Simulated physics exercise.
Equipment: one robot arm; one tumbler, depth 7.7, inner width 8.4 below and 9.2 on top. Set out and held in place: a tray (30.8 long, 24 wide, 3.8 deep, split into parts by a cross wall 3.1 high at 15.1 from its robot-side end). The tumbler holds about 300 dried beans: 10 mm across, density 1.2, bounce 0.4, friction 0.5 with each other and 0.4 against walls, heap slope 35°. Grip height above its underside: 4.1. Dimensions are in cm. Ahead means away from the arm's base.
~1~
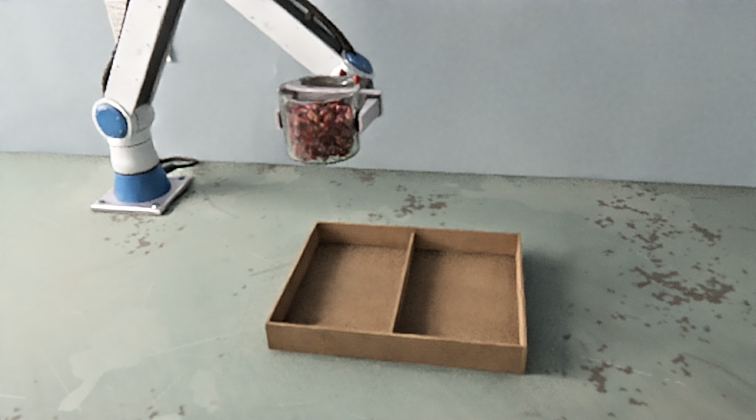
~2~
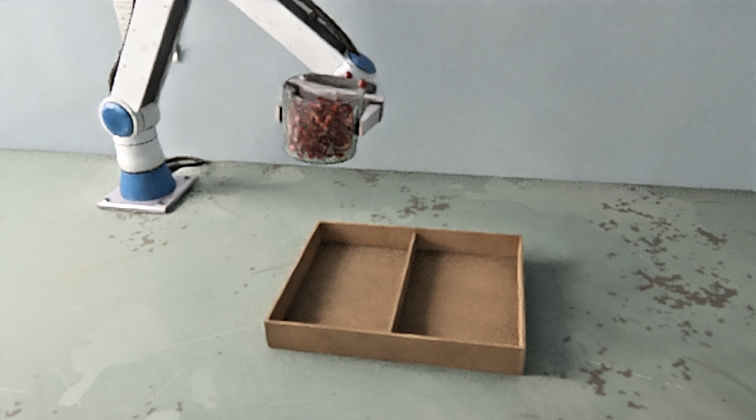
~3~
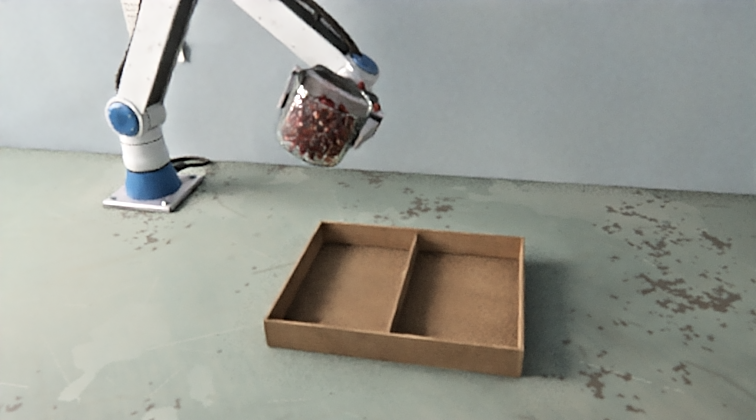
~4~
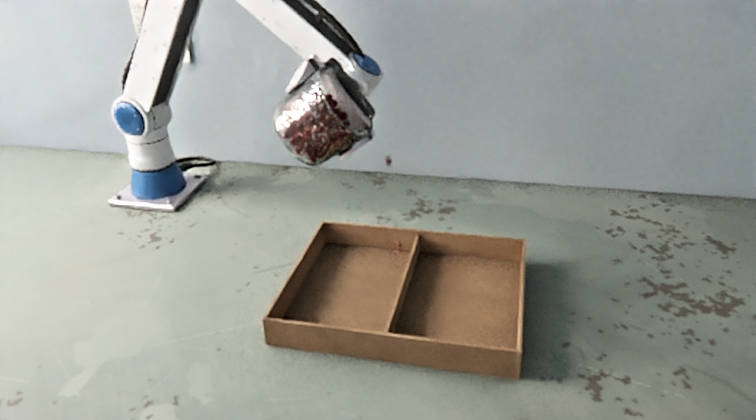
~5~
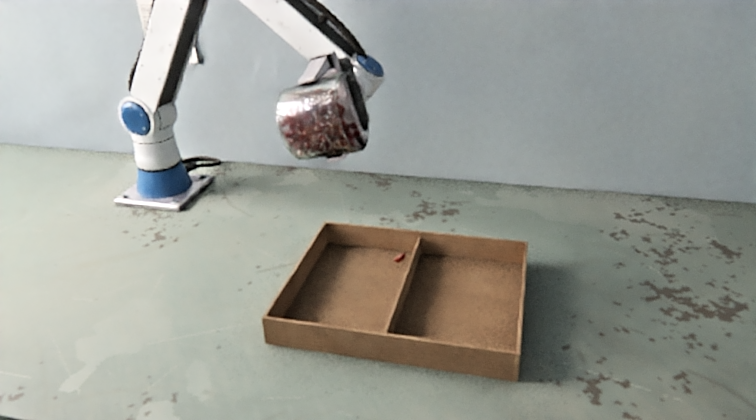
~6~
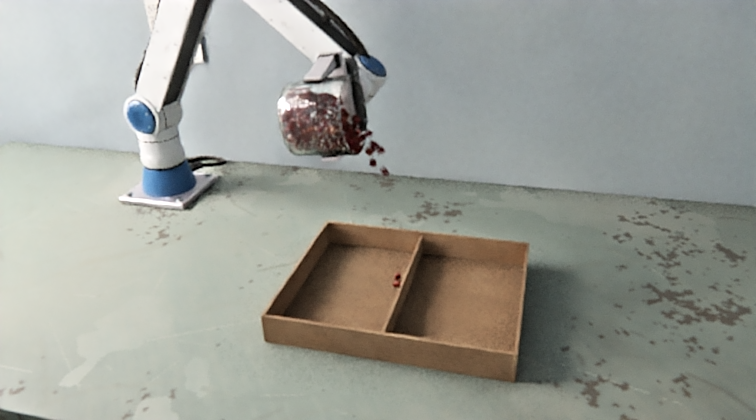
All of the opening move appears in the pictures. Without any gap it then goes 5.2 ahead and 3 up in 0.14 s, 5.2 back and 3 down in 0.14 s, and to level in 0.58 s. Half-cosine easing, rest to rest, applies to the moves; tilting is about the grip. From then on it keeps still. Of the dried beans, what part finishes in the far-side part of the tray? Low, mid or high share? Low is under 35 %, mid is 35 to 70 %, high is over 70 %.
A high share.
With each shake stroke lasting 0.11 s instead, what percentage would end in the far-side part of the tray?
It would be some 90 %.
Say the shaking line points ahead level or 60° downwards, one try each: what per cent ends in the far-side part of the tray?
Try one gives about 60 in a hundred, try two about 10 in a hundred.
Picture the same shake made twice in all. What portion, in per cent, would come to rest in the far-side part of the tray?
I'd expect close to 85 per cent then.
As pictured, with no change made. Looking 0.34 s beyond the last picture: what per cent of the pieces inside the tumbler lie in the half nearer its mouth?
Close to 90 in a hundred.
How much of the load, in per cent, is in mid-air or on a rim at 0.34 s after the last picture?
68 per cent.
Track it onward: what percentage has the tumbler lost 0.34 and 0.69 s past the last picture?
About 90, 90.
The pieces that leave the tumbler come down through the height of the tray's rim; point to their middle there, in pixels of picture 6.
Around (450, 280).
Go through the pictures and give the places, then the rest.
In the first frame, tumbler middle at (321, 121), level; upper third of the load around (321, 116), from x 290 to 360, top at y 75; 295 in the tumbler.
In the second frame, tumbler middle at (322, 120), tilted 8° forward; upper third of the load around (320, 115), from x 290 to 365, top at y 75.
In the third frame, tumbler middle at (322, 120), tilted 28° forward; upper third of the load around (312, 112), from x 285 to 380, top at y 85; 294 in the tumbler, 1 in flight or on a rim.
In the fourth frame, tumbler middle at (322, 119), tilted 54° forward; upper third of the load around (307, 107), from x 280 to 400, top at y 90; 293 in the tumbler, 1 in the robot-side part, 1 in flight or on a rim.
In the fifth frame, tumbler middle at (322, 119), tilted 74° forward; upper third of the load around (311, 105), from x 285 to 400, top at y 90; 293 in the tumbler, 2 in the robot-side part.
In the sixth frame, tumbler middle at (323, 117), tilted 82° forward; upper third of the load around (309, 109), from x 285 to 400, top at y 90; 290 in the tumbler, 2 in the robot-side part, 3 in flight or on a rim.
Then, 0.34 s after the last picture, tilted 80° forward, highest piece 24 above the table; 66 in the far-side part, 25 in the tumbler, 4 in the robot-side part, 200 in flight or on a rim.
Then, 0.69 s after the last picture, tilted 17° forward, highest piece 26 above the table; 236 in the far-side part, 33 in the robot-side part, 24 in the tumbler, 1 on the table or floor, 1 in flight or on a rim.
Then, 1.06 s after the last picture, level, highest piece 26 above the table; 237 in the far-side part, 33 in the robot-side part, 24 in the tumbler, 1 on the table or floor.
Then, 2.11 s after the last picture, level, highest piece 26 above the table; 237 in the far-side part, 33 in the robot-side part, 24 in the tumbler, 1 on the table or floor.
Final count, 237 in the far-side part, 33 in the robot-side part, 24 in the tumbler, 1 on the table or floor. That is 80 % in the far-side part of the tray.
